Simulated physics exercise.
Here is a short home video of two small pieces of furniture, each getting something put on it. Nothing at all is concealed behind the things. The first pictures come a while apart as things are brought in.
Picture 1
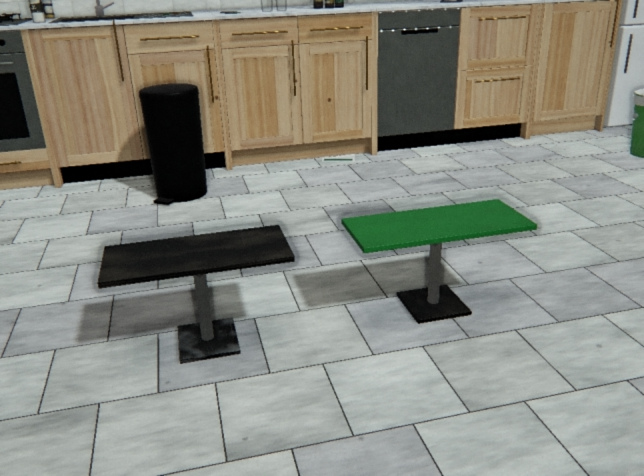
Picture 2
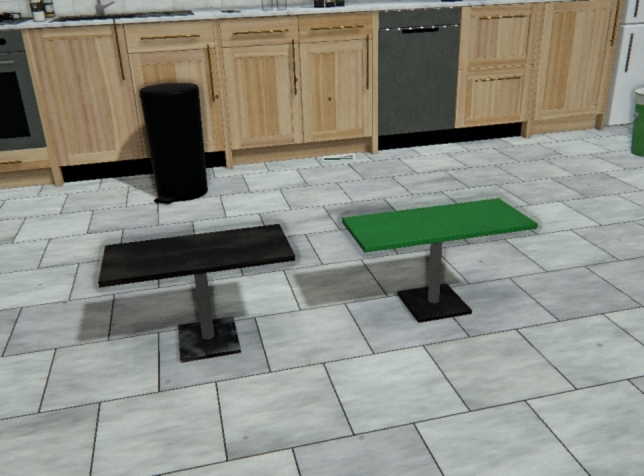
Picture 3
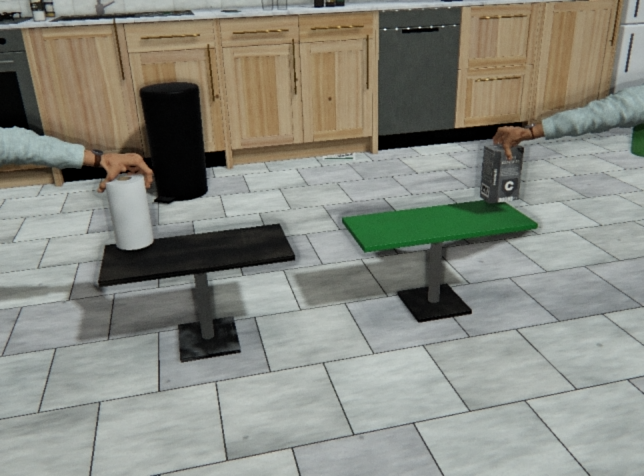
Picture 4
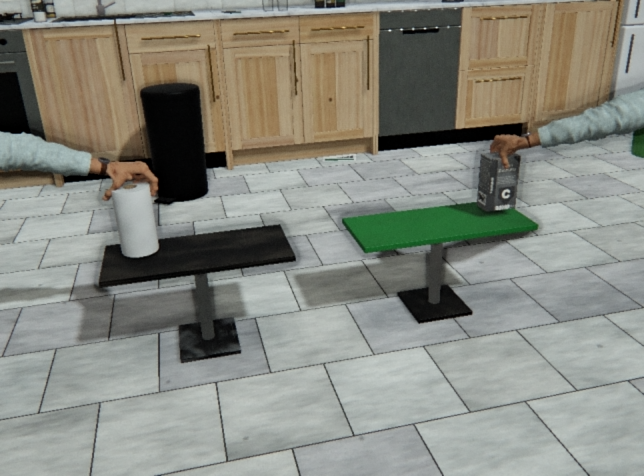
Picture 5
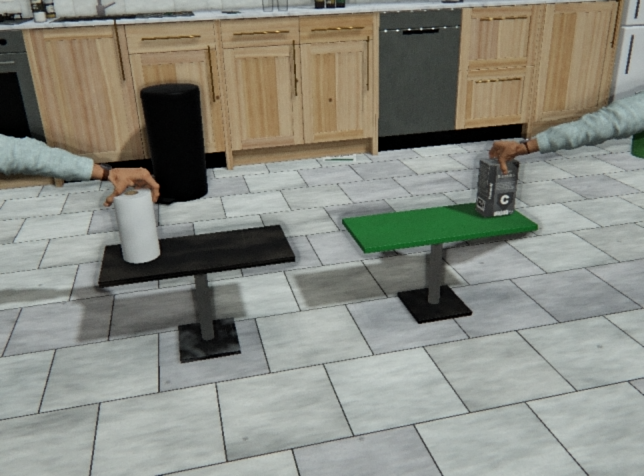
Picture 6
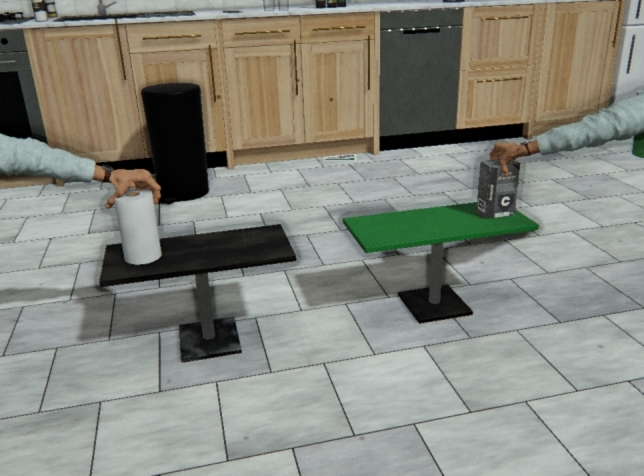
Two hands reach in from opposite sides of a kitchen where a black side table and a green stand are at first bare. The left hand lowers a white roll onto the black table while the right hand sets a gray packet on the green stand, and both hands keep hold.
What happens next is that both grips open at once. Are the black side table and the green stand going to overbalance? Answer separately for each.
Outcome: Chances are the black side table won't go down; chances are the green stand won't go down.
Then, 0.76 s later than the last frame, black side table at rest near (199, 253); green stand at rest near (439, 224).
When it is over, the black side table holds firm, near (199, 253); the green stand holds firm, near (439, 224).
